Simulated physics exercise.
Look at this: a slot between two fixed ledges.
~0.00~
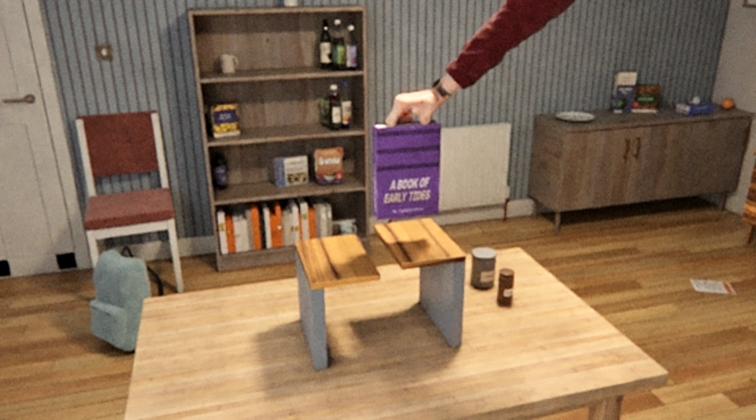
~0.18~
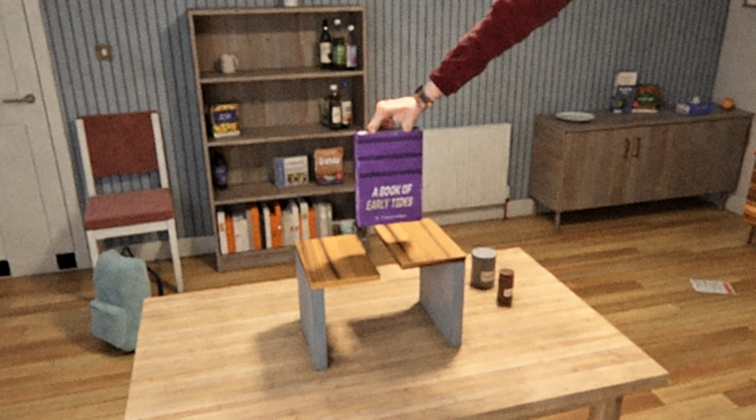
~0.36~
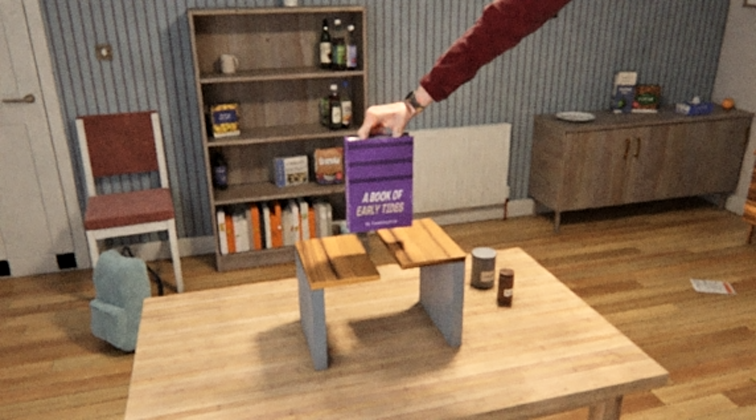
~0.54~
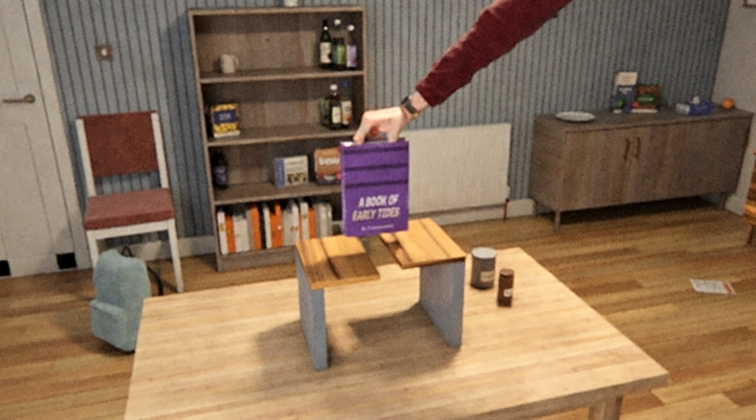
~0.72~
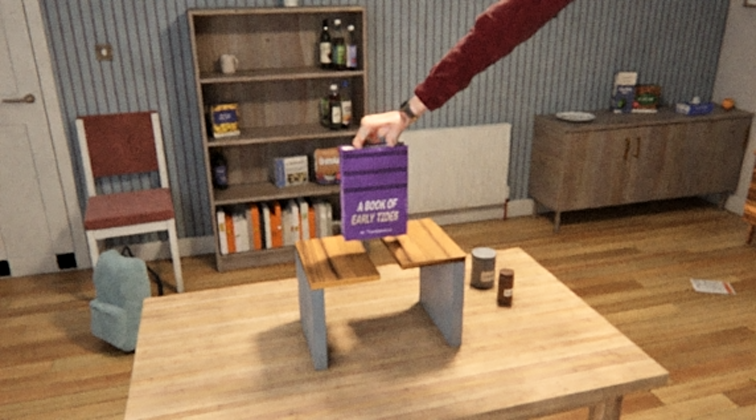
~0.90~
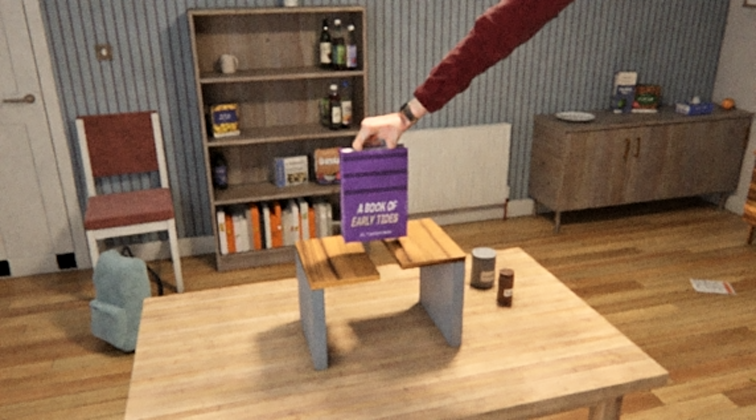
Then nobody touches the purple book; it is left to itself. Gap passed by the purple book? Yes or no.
No.
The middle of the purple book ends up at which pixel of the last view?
End point in the final view: About (367, 205).
Around 1.10 s, purple book displaced a little near (372, 203).
Around 1.30 s, purple book rocked 14° from its first pose near (363, 204).
Around 1.60 s, purple book rocked 10° from its first pose near (367, 205).
Finally (2.2 s), left askew, purple book; the other 2 still in place. Final places as the last picture's camera would see them, purple book near (367, 205). The book lodges.
